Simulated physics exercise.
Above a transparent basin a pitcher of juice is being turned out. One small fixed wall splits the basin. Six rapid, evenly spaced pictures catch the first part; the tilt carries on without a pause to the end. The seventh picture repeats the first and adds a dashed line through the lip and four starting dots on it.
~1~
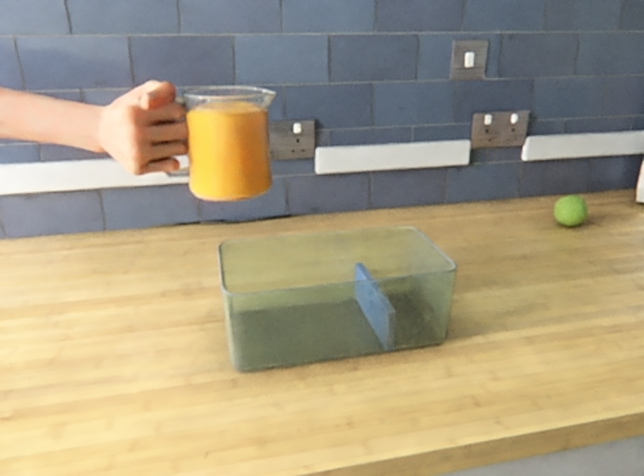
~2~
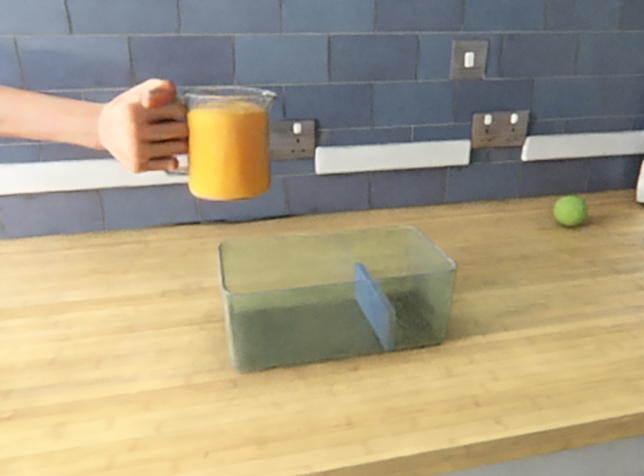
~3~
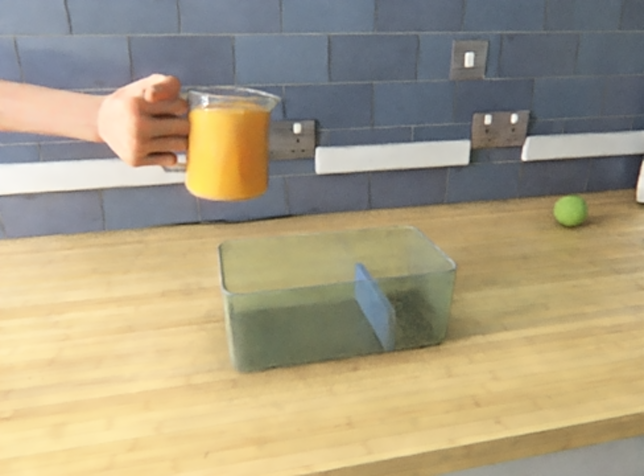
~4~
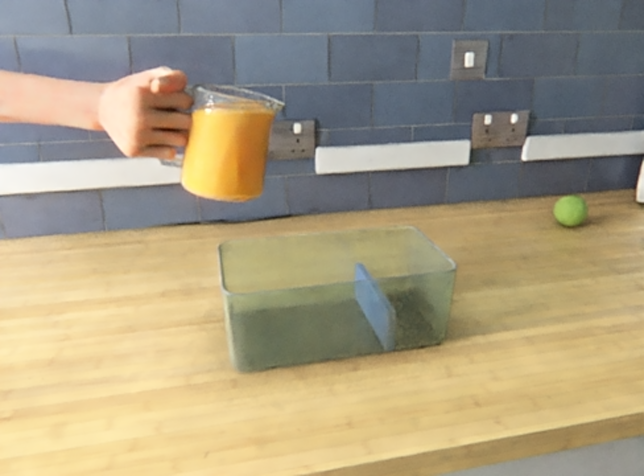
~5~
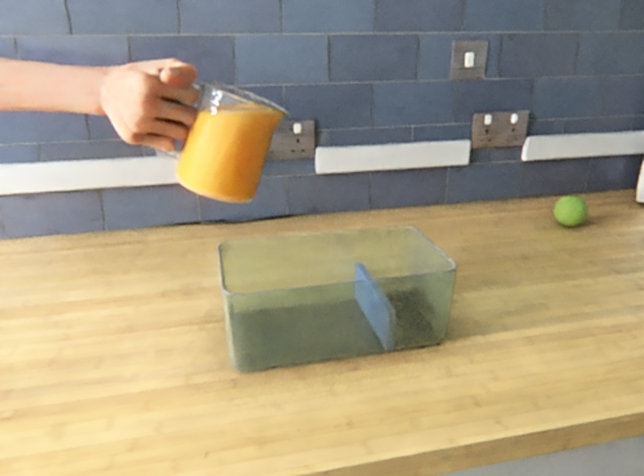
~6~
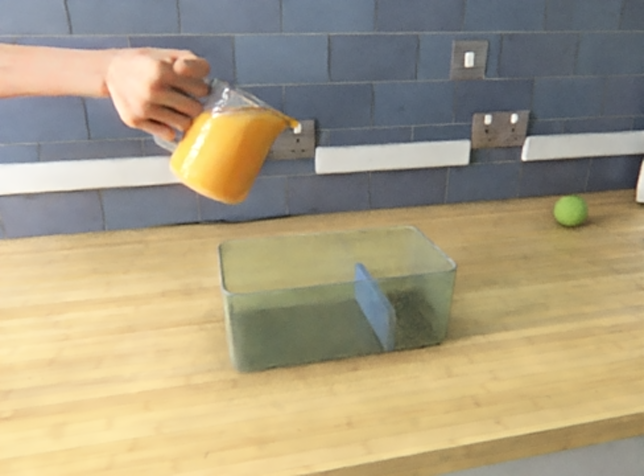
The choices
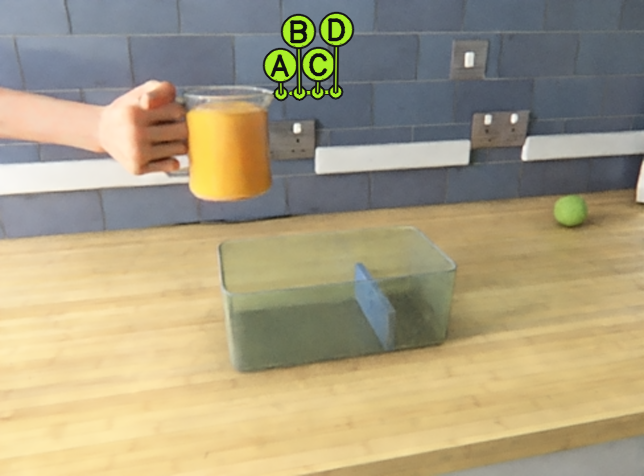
A glass pitcher of orange juice, held by a hand above a clear basin with a blue divider, stayed upright at first, then tilted gradually to the right until juice reached over its lip.
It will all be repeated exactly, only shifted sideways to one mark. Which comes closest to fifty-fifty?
Take C.
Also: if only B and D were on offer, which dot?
It is D.
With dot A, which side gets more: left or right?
More ends on the left.
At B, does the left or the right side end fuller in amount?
The left side.
On the marked copy, A at (281, 93); B at (299, 93); C at (317, 92); D at (335, 91).
For dot A, about 94 % ends left of the wall and 2 % right of it; 4 % is lost outside.
For dot B, about 84 % ends left of the wall and 13 % right of it; 3 % is lost outside.
For dot C, about 46 % ends left of the wall and 52 % right of it.
For dot D, about 24 % ends left of the wall and 72 % right of it; 4 % is lost outside.
